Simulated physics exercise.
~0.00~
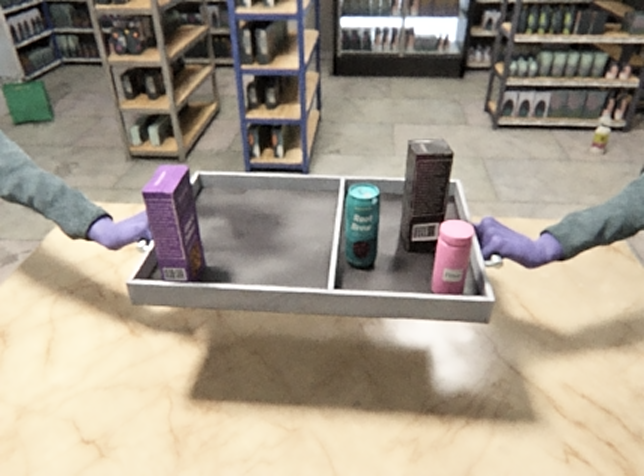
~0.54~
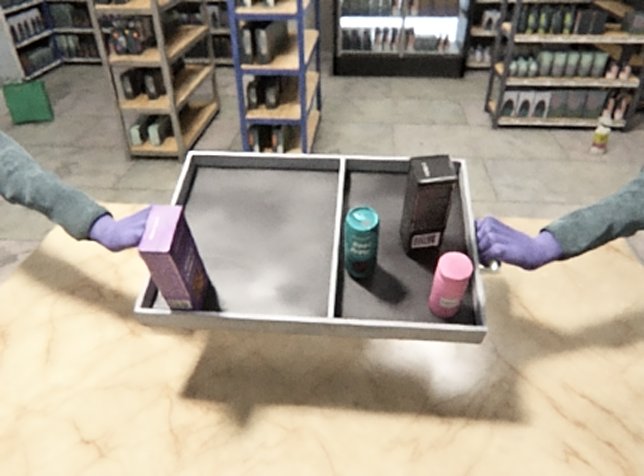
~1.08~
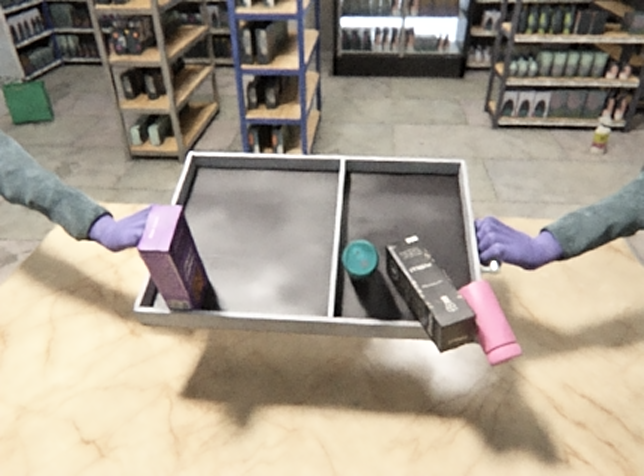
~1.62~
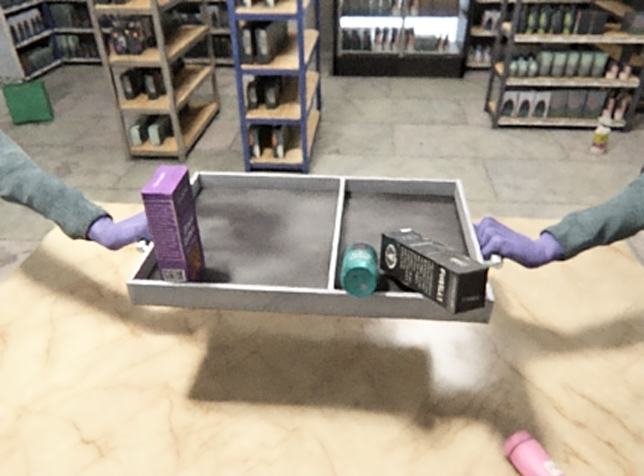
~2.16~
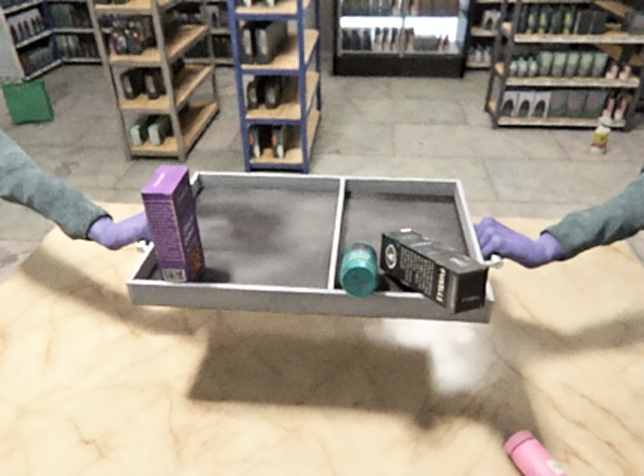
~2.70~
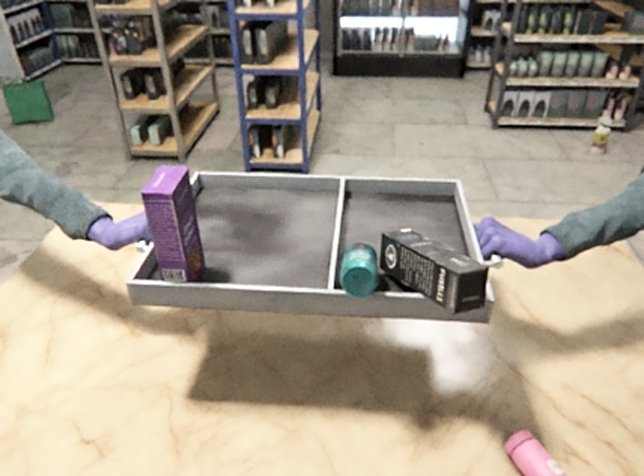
A gray serving tray, held above a marble-patterned table by two purple-gloved hands, carries a purple packet on the left and a turquoise can, black carton and pink shaker to the right of its cross bar. The near edge dips, and the items lean toward it. The black carton topples toward the near right corner as the pink shaker tips out over the rim. The tray levels again, with the shaker lying on the table below. The can and carton end on their sides in the tray, while the purple packet still stands upright.
